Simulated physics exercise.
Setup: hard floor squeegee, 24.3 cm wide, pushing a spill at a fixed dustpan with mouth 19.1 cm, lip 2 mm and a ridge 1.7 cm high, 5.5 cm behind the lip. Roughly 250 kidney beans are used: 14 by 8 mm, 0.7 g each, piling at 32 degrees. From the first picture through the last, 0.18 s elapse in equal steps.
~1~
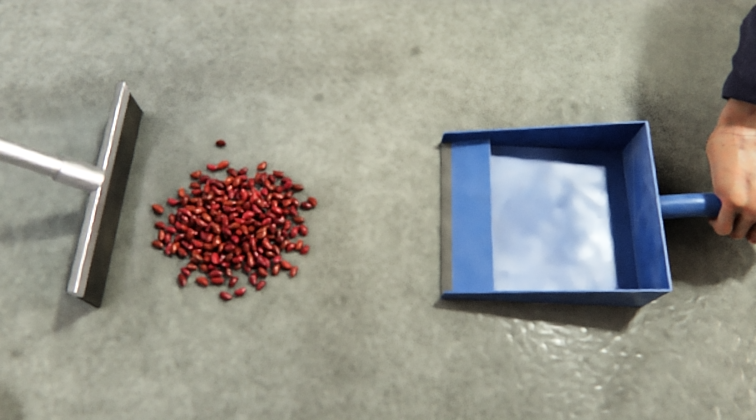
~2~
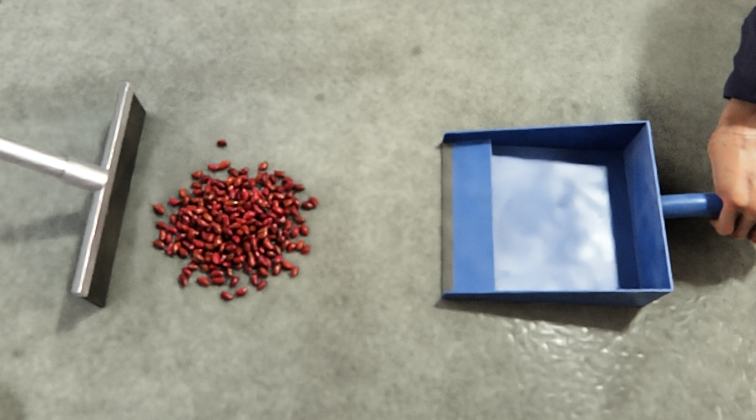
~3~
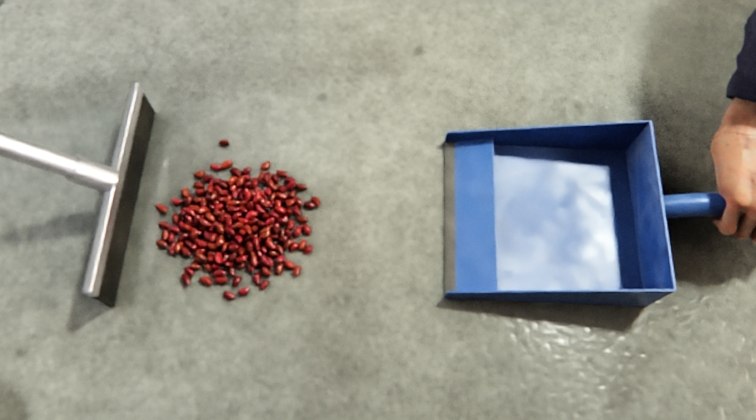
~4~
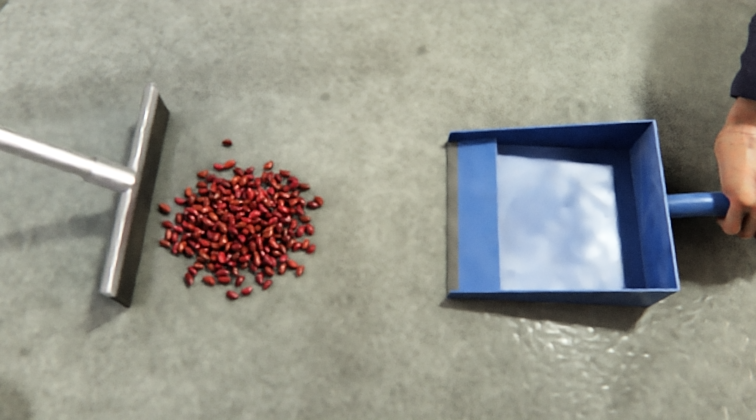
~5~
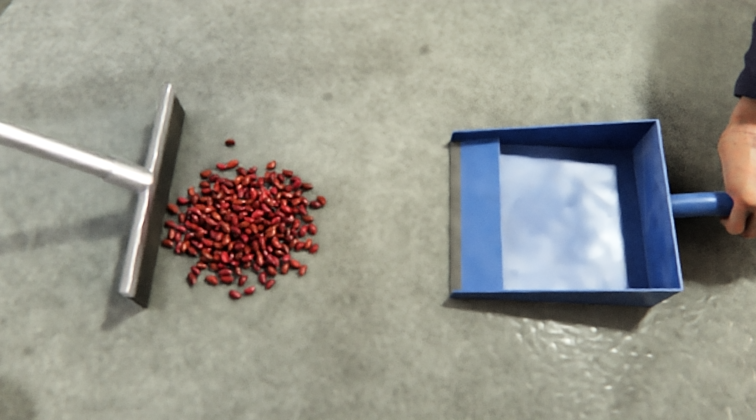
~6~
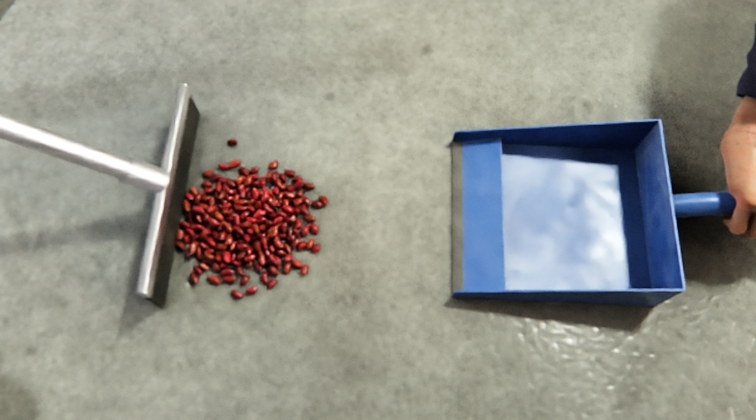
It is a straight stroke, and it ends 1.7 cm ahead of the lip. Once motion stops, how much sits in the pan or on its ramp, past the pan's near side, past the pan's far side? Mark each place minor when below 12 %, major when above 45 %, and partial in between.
In the pan or on its ramp - major; past the pan's near side - partial; past the pan's far side - minor.
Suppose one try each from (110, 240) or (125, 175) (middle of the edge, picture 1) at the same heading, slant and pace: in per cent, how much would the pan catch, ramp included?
Some 50 and 45 per cent.
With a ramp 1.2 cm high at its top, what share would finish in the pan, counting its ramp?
Close to 55 per cent then.
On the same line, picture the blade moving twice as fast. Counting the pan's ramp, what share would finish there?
In that case close to 60 per cent.
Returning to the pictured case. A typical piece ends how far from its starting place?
Median shift: Approx. 26 cm.
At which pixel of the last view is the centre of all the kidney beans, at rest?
Roughly pixel (465, 230).
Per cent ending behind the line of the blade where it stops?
Around 5 in a hundred.
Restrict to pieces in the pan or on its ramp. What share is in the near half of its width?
Around 60 percent.
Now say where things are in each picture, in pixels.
In the first frame, blade from (77, 292) to (124, 90), moved 0.0 cm, 0 of the pieces shifted so far; middle of the pieces at (235, 220); pan at (554, 221).
In the second frame, blade from (81, 292) to (128, 90), moved 0.3 cm, 0 of the pieces shifted so far; middle of the pieces at (236, 220).
In the third frame, blade from (92, 291) to (137, 91), moved 1.1 cm, 0 of the pieces shifted so far; middle of the pieces at (239, 219).
In the fourth frame, blade from (109, 292) to (153, 91), moved 2.5 cm, 0 of the pieces shifted so far; middle of the pieces at (242, 219).
In the fifth frame, blade from (128, 292) to (169, 91), moved 4.0 cm, 1 of the pieces shifted so far; middle of the pieces at (245, 219).
In the sixth frame, blade from (145, 292) to (185, 92), moved 5.6 cm, 18 of the pieces shifted so far; middle of the pieces at (247, 218); pan at (565, 220).
Then, 0.32 s after the last picture, middle of the blade 17 cm from the lip; 0 % over the lip, far side 0 %, near side 10 %.
Then, 0.54 s after the last picture, middle of the blade 7 cm from the lip; 0 % over the lip, far side 0 %, near side 15 %.
Then, 0.87 s after the last picture, middle of the blade 2 cm from the lip; 55 % over the lip, far side 5 %, near side 15 %.
In the end, pan 55 %, near side 15 %, far side 5 %, in front of the lip or behind the blade 25 %.
